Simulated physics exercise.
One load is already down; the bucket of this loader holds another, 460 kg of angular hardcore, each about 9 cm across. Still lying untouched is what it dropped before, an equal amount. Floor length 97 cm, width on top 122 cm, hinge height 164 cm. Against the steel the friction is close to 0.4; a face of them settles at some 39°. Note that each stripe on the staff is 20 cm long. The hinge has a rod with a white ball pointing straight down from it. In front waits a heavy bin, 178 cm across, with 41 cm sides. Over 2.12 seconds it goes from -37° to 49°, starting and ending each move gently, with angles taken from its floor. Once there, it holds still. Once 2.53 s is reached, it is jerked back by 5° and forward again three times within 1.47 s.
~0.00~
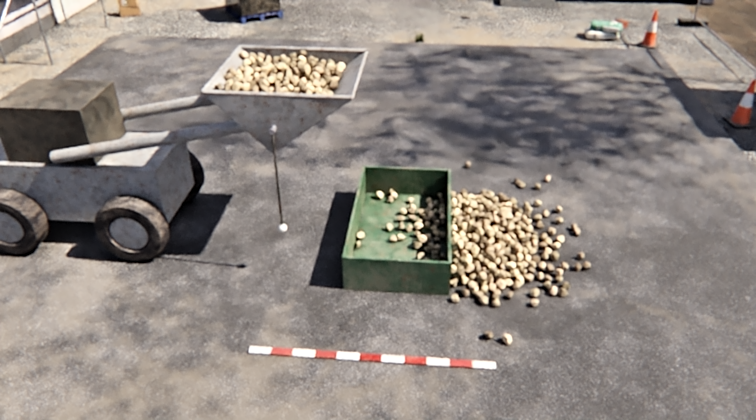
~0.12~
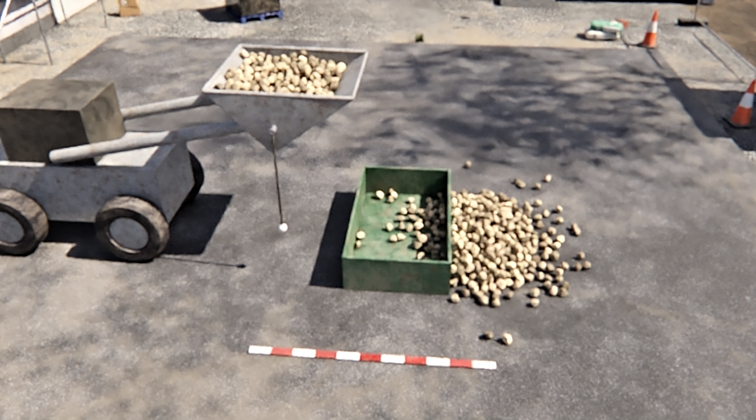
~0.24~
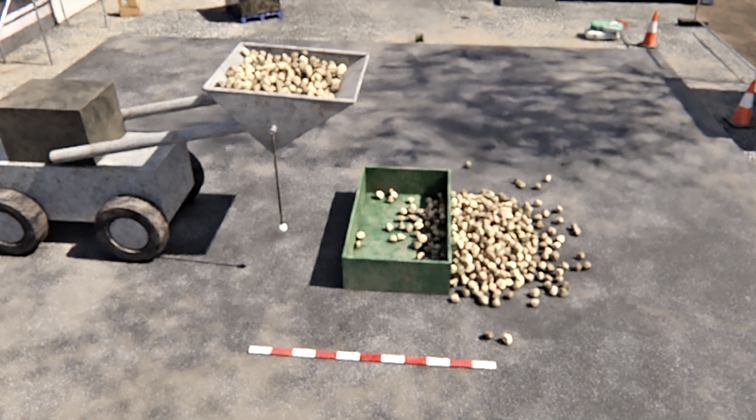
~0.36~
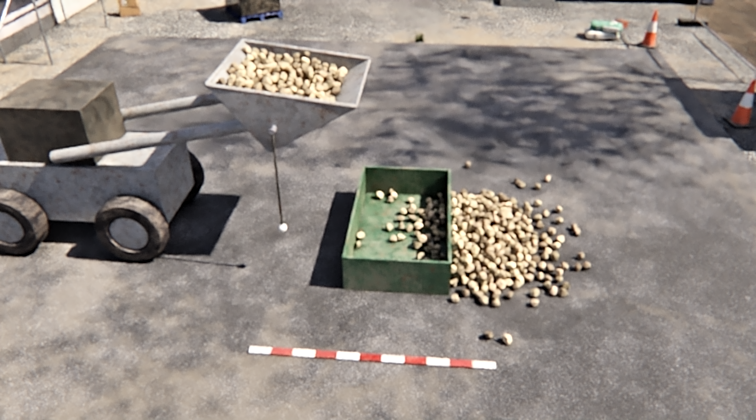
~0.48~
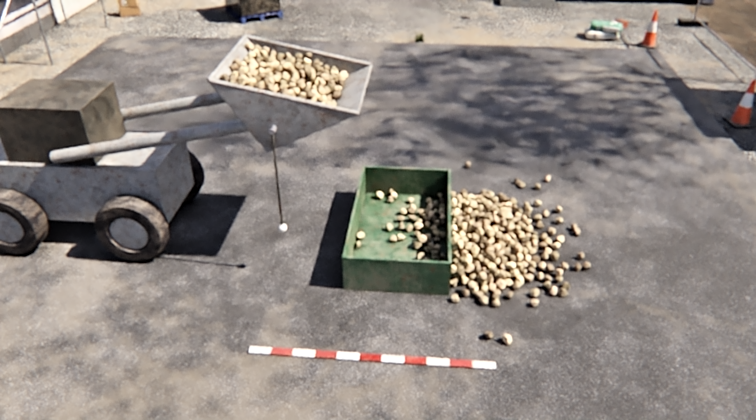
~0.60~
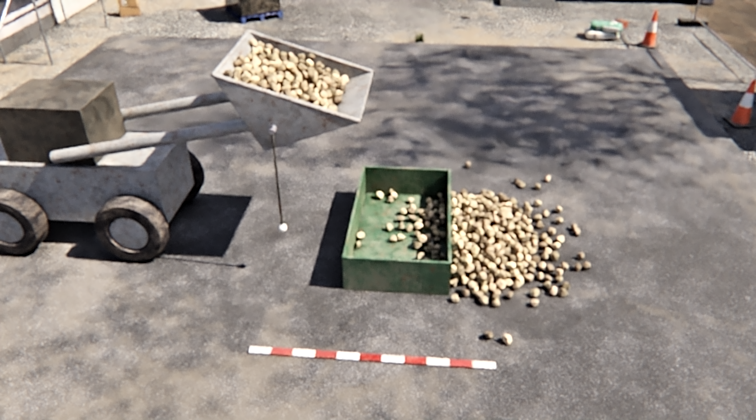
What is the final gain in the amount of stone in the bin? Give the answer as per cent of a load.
About 92 per cent.
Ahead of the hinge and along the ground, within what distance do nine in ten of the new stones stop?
Close to 140 centimetres.
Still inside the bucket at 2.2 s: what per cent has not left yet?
10 % still inside.
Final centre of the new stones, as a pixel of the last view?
Near (389, 228).
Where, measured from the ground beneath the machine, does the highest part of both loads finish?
Some 40 cm above that level.
After 1.6 s the floor is at 36°; in per cent of one load, 96 in the bucket, 2 short of the bin, 14 in the bin, 87 beside or beyond the bin; the foremost stones are at (569, 230).
After 2.2 s the floor is at 49°; in per cent of one load, 10 in the bucket, 23 short of the bin, 80 in the bin, 87 beside or beyond the bin; the foremost stones are at (569, 230).
After 4.4 s the floor is at 49°; in per cent of one load, 0 in the bucket, 8 short of the bin, 105 in the bin, 87 beside or beyond the bin; the foremost stones are at (569, 230).
After 7.3 s the floor is at 49°; in per cent of one load, 0 in the bucket, 8 short of the bin, 105 in the bin, 87 beside or beyond the bin; the foremost stones are at (569, 230). Net gain in the bin, 92.
